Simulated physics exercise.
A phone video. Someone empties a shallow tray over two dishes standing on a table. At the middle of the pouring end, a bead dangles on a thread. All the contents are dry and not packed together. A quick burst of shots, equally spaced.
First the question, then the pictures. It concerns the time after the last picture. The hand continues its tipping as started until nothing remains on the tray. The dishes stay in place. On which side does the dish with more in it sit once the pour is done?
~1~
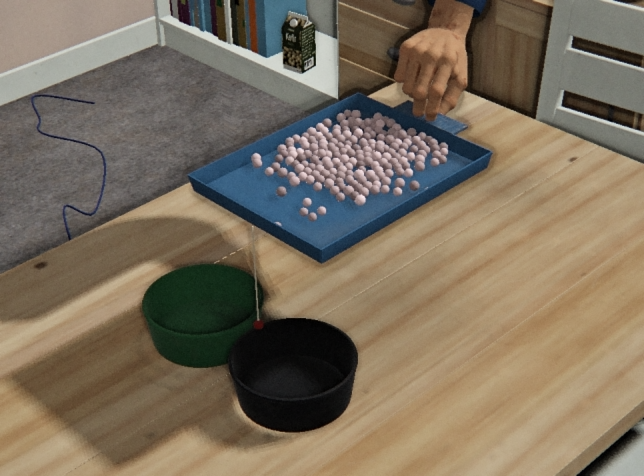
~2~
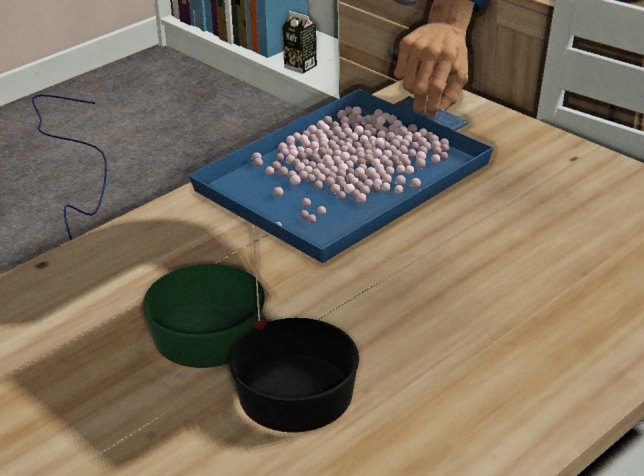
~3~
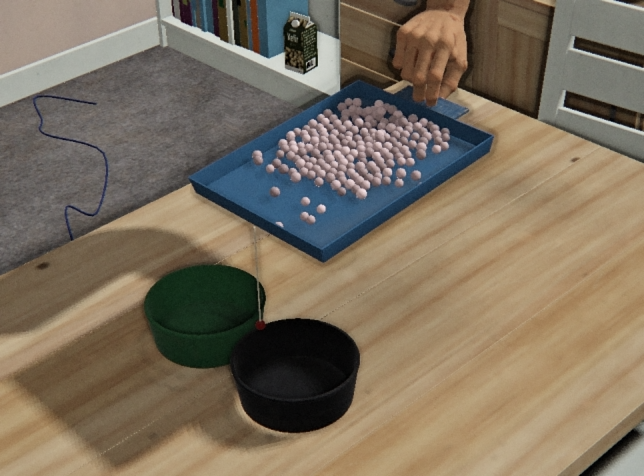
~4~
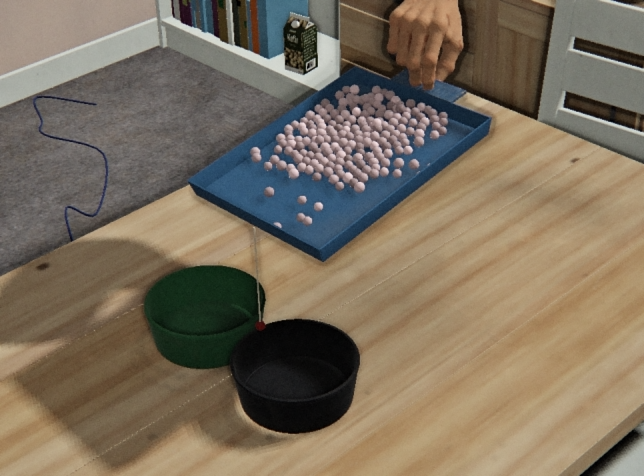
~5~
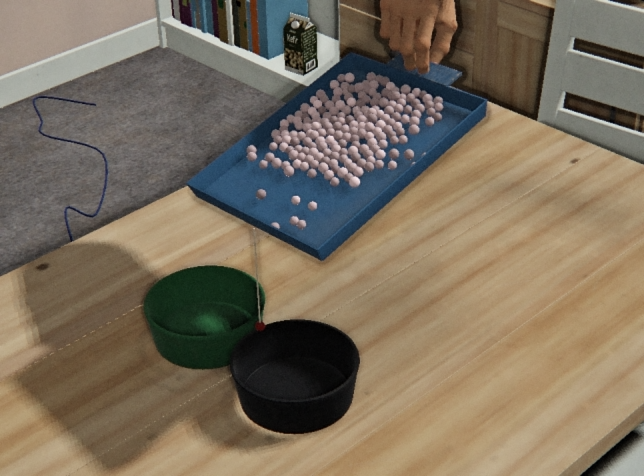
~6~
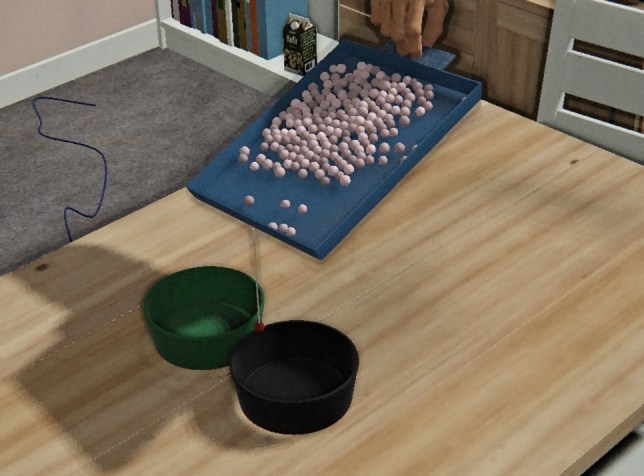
I'd say most of it lands in the left one, honestly.
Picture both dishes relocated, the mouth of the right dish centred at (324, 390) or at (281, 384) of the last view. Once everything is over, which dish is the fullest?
For the first position it is the one at left; for the second, the one at left.
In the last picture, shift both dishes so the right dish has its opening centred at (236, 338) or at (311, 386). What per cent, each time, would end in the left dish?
Around 10 % followed by around 70 %.
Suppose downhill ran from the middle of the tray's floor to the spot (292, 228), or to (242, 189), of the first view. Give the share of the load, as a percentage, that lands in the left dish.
Lab note: Case 1 near 0 %, case 2 near 90 %.
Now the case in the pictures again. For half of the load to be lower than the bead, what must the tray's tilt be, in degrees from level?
That happens at around 95°.
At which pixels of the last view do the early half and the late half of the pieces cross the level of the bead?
Half one: (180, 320), half two: (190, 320).
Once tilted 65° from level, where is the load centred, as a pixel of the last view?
Near the pixel (219, 206).
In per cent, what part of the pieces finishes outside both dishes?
Estimated share: About 50 %.
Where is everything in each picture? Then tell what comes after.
In the first picture, corners of the pouring end near (193, 175) and (321, 246), level; middle of the load near (359, 154), sugar pearls; left dish near (158, 339); right dish near (247, 402); bead on its thread near (259, 324).
In the second picture, corners of the pouring end near (193, 175) and (322, 246), level; middle of the load near (360, 152).
In the third picture, corners of the pouring end near (194, 177) and (322, 246), tipped barely, lowest at the left corner; middle of the load near (360, 145).
In the fourth picture, corners of the pouring end near (192, 180) and (320, 246), tipped a little, lowest at the left corner; middle of the load near (349, 137).
In the fifth picture, corners of the pouring end near (191, 182) and (318, 246), tipped clearly, lowest at the left corner; middle of the load near (345, 130), only a few on the move.
In the sixth picture, corners of the pouring end near (190, 185) and (315, 246), tipped clearly, lowest at the left corner; middle of the load near (336, 124), all but a few on the move; left dish near (159, 342); right dish near (248, 404).
Shortly afterwards, tray tipped steeply; near two thirds on the tray; only a few in the left dish; a little outside both; near a quarter in the air.
Next, tray tipped past a quarter turn; a little on the tray; only a few in the right dish; near a third in the left dish; near a third outside both; near a quarter in the air.
Some moments later, tray tipped past a quarter turn; a little in the right dish; near half in the left dish; near half outside both.
In the end, tray tipped past a quarter turn; a little in the right dish; near half in the left dish; near half outside both.
